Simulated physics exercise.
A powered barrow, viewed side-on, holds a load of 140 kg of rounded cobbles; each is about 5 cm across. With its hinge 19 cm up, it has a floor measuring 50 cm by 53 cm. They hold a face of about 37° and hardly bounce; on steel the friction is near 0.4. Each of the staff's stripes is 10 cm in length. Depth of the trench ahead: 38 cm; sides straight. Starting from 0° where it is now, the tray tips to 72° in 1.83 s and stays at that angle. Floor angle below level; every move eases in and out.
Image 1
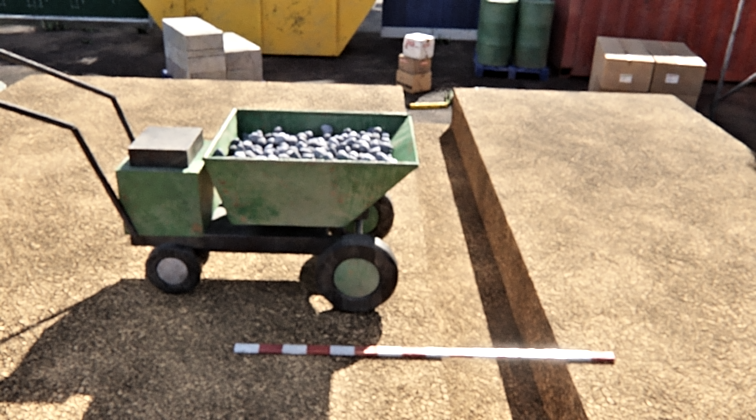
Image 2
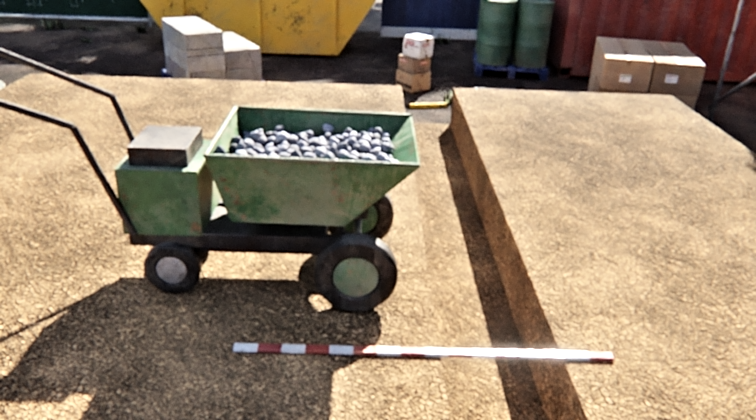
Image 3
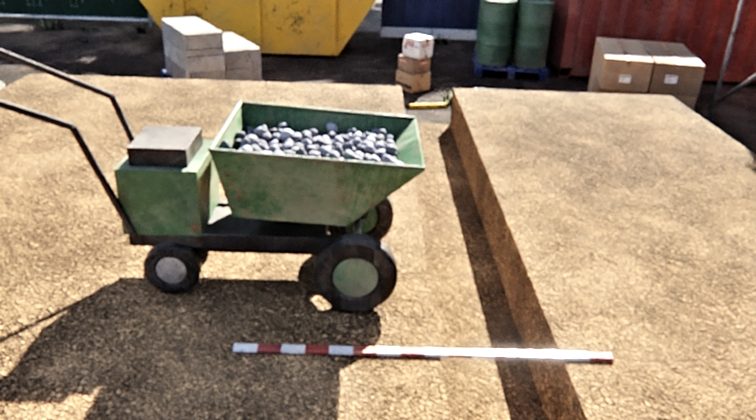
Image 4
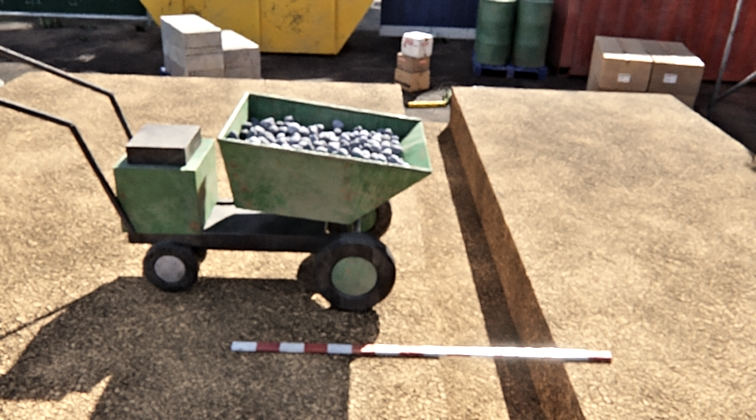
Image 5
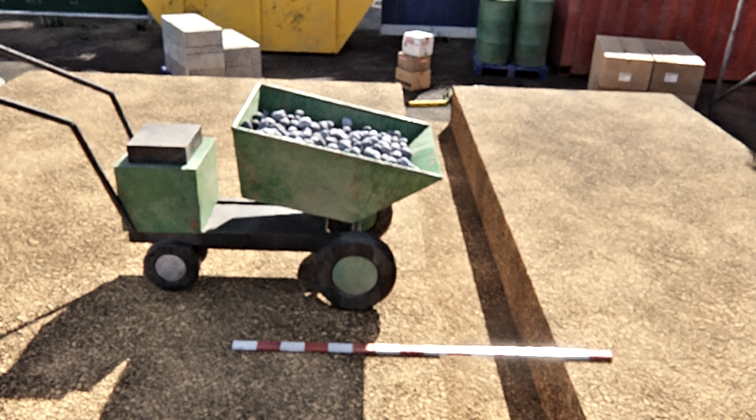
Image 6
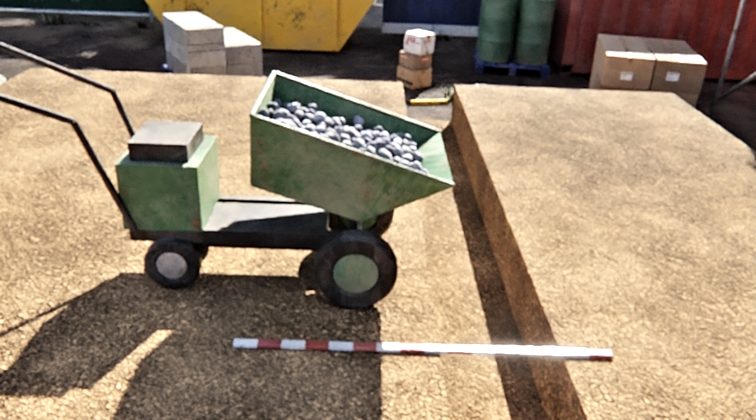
To begin with, a green barrow loaded with rounded grey stones stands level beside a trench, a red-and-white striped staff on the ground in front. Its tray then begins tilting slowly, the left end rising. The tilt steepens toward the right, while the wheels stay put and the stones remain heaped inside.
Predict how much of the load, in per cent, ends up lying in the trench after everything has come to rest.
Roughly 92 per cent of it.
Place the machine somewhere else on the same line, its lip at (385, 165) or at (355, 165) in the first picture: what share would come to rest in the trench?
Result: Close to 100 then close to 100 per cent.
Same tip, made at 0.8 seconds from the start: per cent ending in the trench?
Expected share: Around 80%.
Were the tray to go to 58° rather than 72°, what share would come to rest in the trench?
Some 75% would finish there.
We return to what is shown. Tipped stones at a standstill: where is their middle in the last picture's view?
The tipped stones centre close to (493, 327).
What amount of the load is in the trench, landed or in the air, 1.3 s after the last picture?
At that moment: Approx. 55 %.
Then, 0.8 s after the last picture the floor is at 61°, 99 % in the tray, 1 % in the trench; the foremost stones are at (502, 253).
Then, 1.3 s after the last picture the floor is at 72°, 39 % in the tray, 56 % in the trench, 6 % past the trench; the foremost stones are at (585, 278).
Then, 1.7 s after the last picture the floor is at 72°, 11 % in the tray, 82 % in the trench, 8 % past the trench; the foremost stones are at (628, 270).
Then, 3.6 s after the last picture the floor is at 72°, 0 % in the tray, 92 % in the trench, 8 % past the trench; the foremost stones are at (632, 258).
